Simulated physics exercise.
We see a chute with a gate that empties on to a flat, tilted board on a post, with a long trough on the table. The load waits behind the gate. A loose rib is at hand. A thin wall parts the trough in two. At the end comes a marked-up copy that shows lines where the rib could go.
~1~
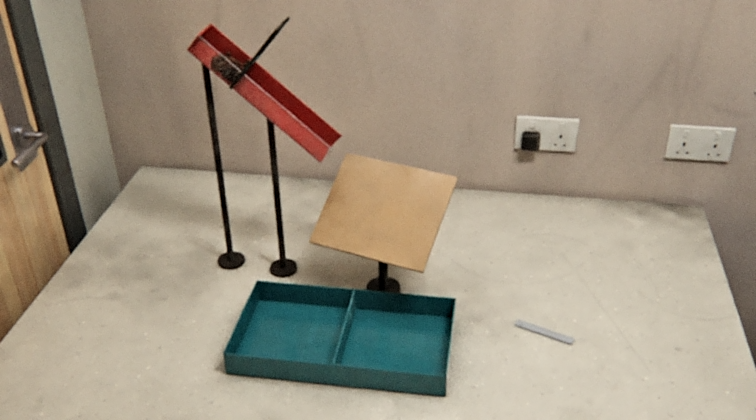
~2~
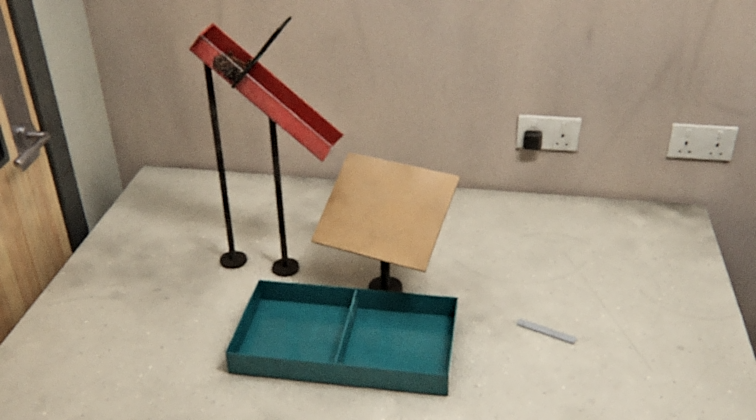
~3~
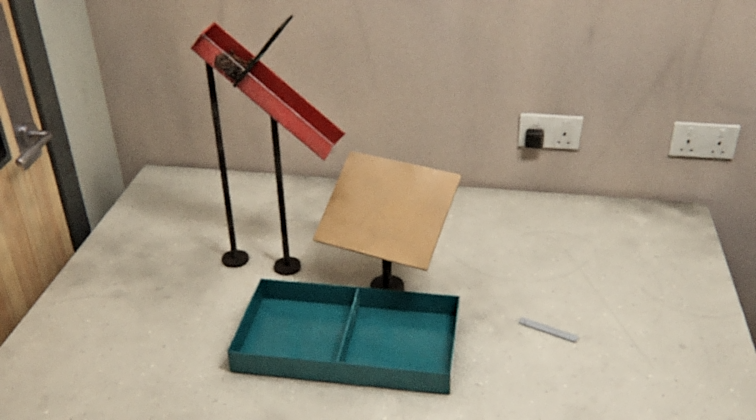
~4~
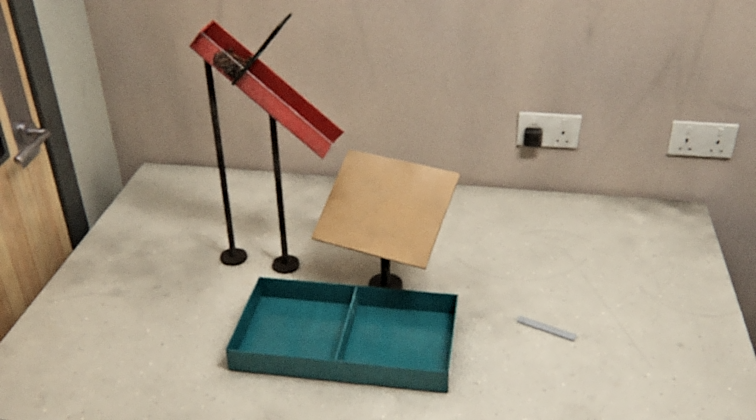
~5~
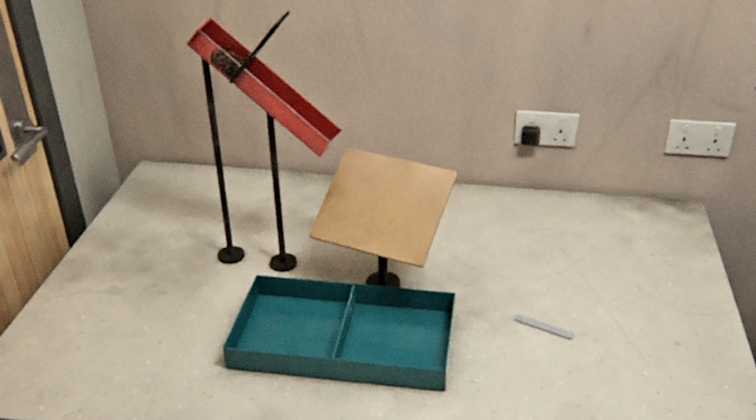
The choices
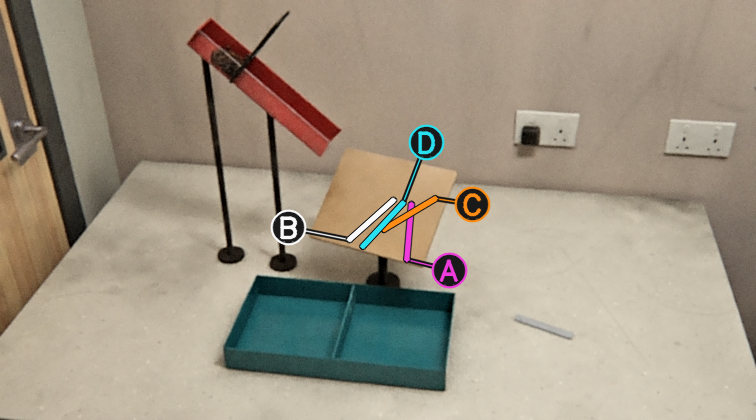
To begin with, a red chute on two dark posts slopes down to the right, a small dark load behind its gate, above a tilted tan board and a divided teal trough. Nothing on the table moves and the gate stays shut; only the view shifts very slightly.
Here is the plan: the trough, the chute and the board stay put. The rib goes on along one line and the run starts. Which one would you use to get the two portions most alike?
Use line C.
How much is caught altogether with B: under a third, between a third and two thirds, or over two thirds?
Over two thirds.
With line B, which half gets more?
Left.
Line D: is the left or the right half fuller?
Left.
On the marked copy, line A from (411, 204) to (406, 259); line B from (393, 200) to (349, 239); line C from (435, 198) to (383, 229); line D from (403, 203) to (362, 246).
With A, of what is caught, a small share in the left half, all but a few in the right.
With B, of what is caught, the bulk in the left half, close to a quarter in the right.
With C, of what is caught, close to half in the left half, close to half in the right.
With D, of what is caught, the bulk in the left half, a small share in the right.
